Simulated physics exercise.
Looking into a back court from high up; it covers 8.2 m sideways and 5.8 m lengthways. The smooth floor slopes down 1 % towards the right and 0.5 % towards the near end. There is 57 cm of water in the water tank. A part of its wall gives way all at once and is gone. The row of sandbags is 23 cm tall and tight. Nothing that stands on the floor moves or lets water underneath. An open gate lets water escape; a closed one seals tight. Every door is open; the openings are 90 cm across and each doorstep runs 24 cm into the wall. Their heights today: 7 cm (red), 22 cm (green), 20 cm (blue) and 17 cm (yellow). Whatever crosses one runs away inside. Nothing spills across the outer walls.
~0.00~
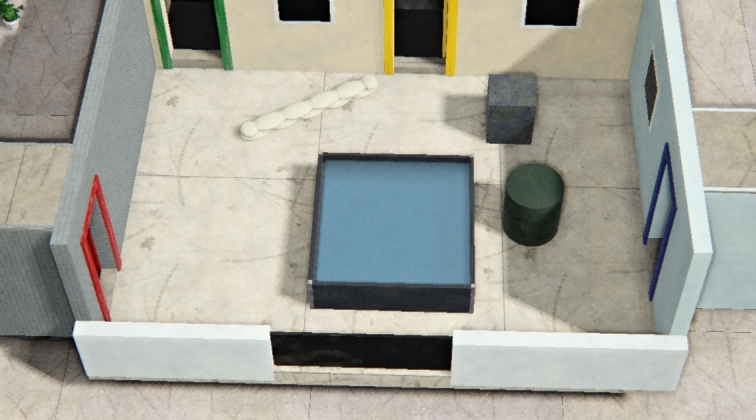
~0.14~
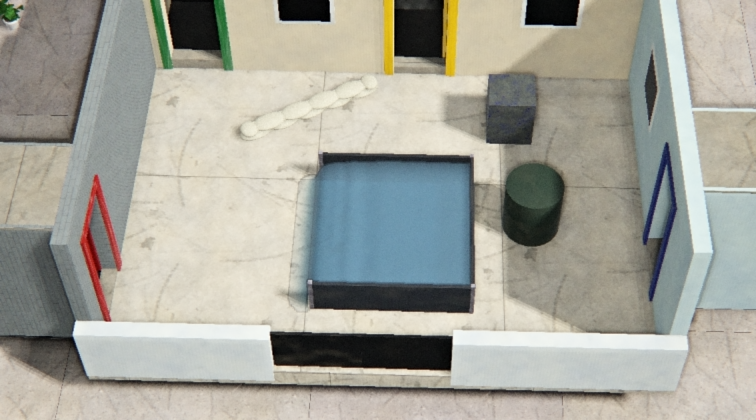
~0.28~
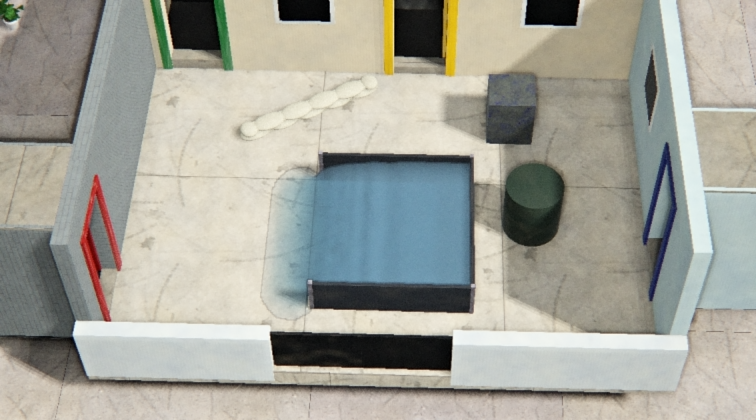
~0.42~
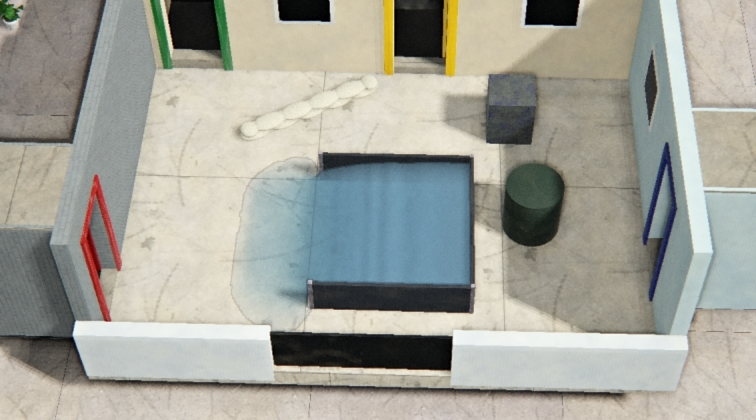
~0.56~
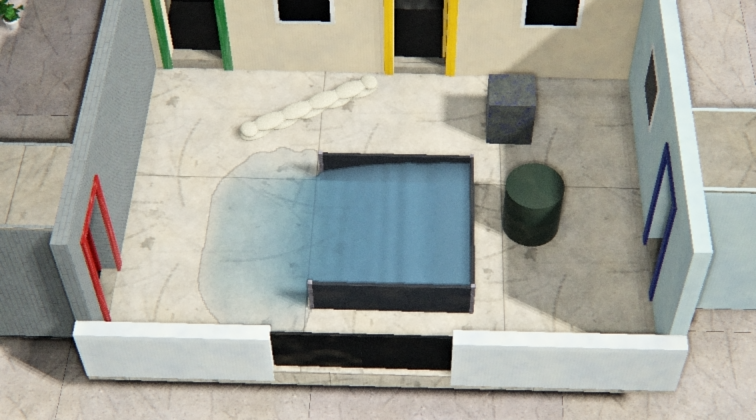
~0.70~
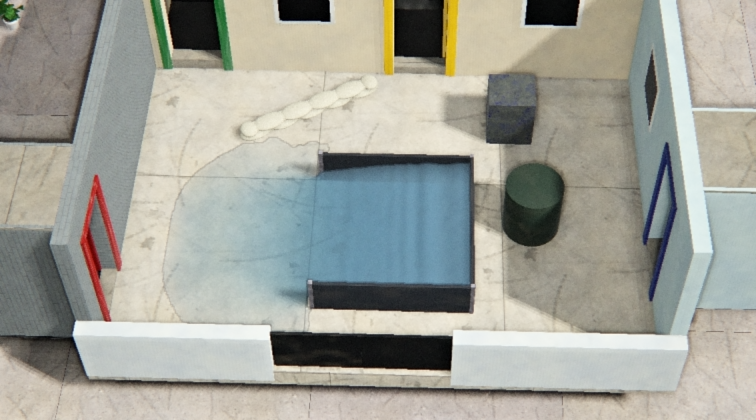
To begin with, a square tank of still blue water stands in a walled court, near a dark block and a green cylinder. Its left side disappears and water pours out leftward, then spreads in a widening, rounded sheet across the pale floor, its edge reaching below the knotted white strip.
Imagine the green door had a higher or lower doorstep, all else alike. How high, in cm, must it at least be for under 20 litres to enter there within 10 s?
Close to 20 cm is just enough.
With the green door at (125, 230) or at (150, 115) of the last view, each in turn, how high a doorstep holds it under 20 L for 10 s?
About 27 and 13.0 cm.
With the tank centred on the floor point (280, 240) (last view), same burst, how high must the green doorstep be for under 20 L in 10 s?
About 23 cm.
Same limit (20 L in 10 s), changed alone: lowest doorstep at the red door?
Roughly 27 cm at red.
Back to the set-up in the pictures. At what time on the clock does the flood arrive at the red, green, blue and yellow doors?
Red 1.0 s, green 2.6 s, blue 7.5 s, yellow 4.5 s.
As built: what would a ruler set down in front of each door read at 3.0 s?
In cm: Red 29, green 24, blue 0, yellow 0.
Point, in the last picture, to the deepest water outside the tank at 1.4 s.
Around (124, 243).
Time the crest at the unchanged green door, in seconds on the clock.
Near 3.4 s.
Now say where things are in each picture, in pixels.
The first frame shows the water tank at (394, 221) is whole and still, 57 cm deep; the green door at (192, 27) is dry.
In the second frame, water pours out at (319, 233) and has run 0.3 m, to (295, 302); about 8 cm deep outside, 57 cm at the back.
In the third frame, the gap is at (319, 235), the front 0.7 m out at (268, 298); the back of the water tank holds 57 cm.
In the fourth frame, the front is at (237, 291), 1.2 m from the gap at (319, 235); 3.3 m2 of floor is wet, 57 cm left at the back.
In the fifth frame, the front is at (205, 267), 1.7 m from the gap at (319, 236); 5.0 m2 of floor is wet, 57 cm left at the back.
In the sixth frame, the front is at (169, 276), 2.3 m from the gap at (319, 236); 7.1 m2 of floor is wet, 56 cm left at the back; 2.1 m in a straight line remain to the green door at (192, 27).
After 1.4 s water covers 30 % of the floor, deepest (34 cm) near (124, 243); it has not reached the green door.
After 3.0 s water covers 40 % of the floor, deepest (32 cm) near (156, 76); 24 cm at the green door, 0 litres in over its 22 cm doorstep.
After 10.0 s water covers 90 % of the floor, deepest (12 cm) near (636, 194); 10 cm at the green door, 12 litres in over its 22 cm doorstep.
At the green door as built, the water arrived by 2.6 s and peaked near 26 cm at 3.4 s.
With a doorstep of 16 cm, 53 litres would have come in within the 10 s; with 22 cm, 12 litres. So under 20 litres takes about 20 cm.
